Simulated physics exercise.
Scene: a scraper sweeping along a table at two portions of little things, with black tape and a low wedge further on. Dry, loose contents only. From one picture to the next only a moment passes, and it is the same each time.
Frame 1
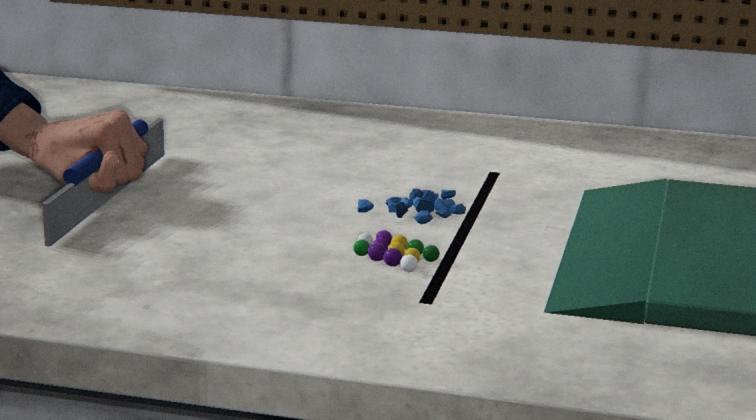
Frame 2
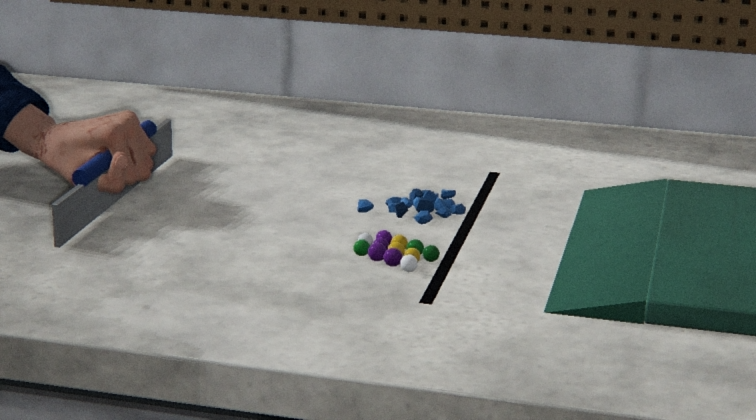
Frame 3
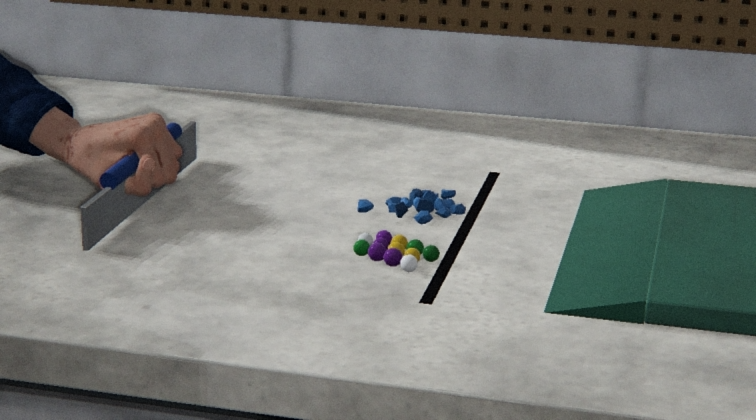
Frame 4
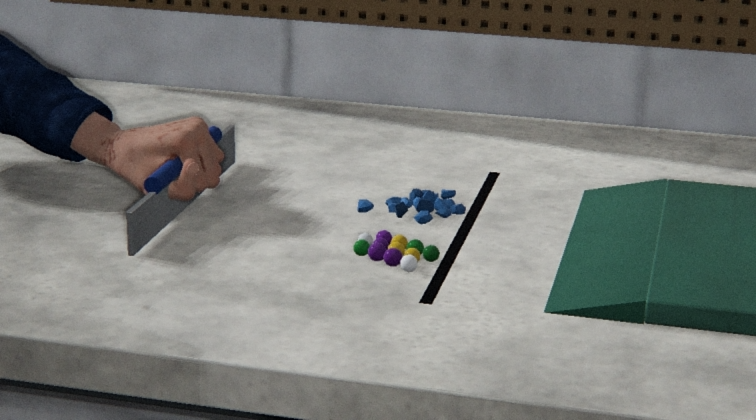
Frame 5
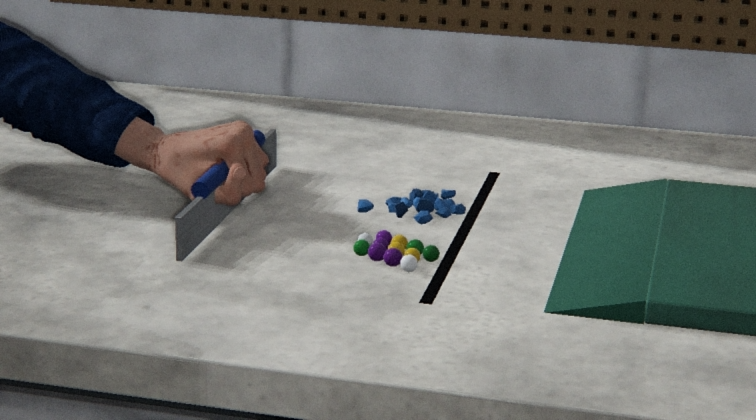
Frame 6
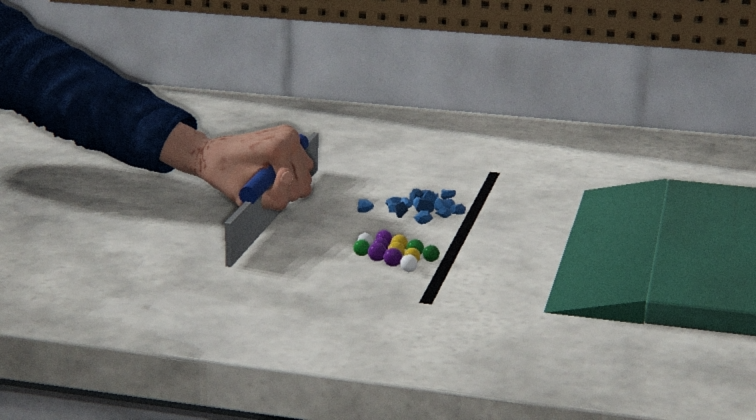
A hand gripping a blue-handled scraper slid it steadily rightward across the table toward some blue stones and colorful marbles, which stayed still beside a strip of black tape, with a green wedge further right.
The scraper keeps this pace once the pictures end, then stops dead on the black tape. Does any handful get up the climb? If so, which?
The front handful does; the back handful does not.
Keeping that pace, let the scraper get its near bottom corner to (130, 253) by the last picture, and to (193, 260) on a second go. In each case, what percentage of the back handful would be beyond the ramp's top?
Roughly 0 percent in the first try and roughly 0 percent in the second.
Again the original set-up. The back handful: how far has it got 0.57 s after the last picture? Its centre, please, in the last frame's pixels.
Its middle sits close to (562, 219) in the last picture.
Then, 0.14 s later than the last frame, scraper still moving, near (388, 184); front handful every one short of the ramp; back handful every one short of the ramp.
Then, 0.29 s later than the last frame, scraper stopped at the black tape; front handful every one short of the ramp; back handful every one short of the ramp.
Then, 0.57 s later than the last frame, scraper stopped at the black tape; front handful roughly a third past the top, roughly two thirds on the ramp; back handful about a tenth on the ramp, the larger part short of the ramp.
When it is over, scraper stopped at the black tape; front handful roughly two thirds past the top, roughly a third short of the ramp; back handful not one past the top, about a tenth on the ramp, almost all short of the ramp.
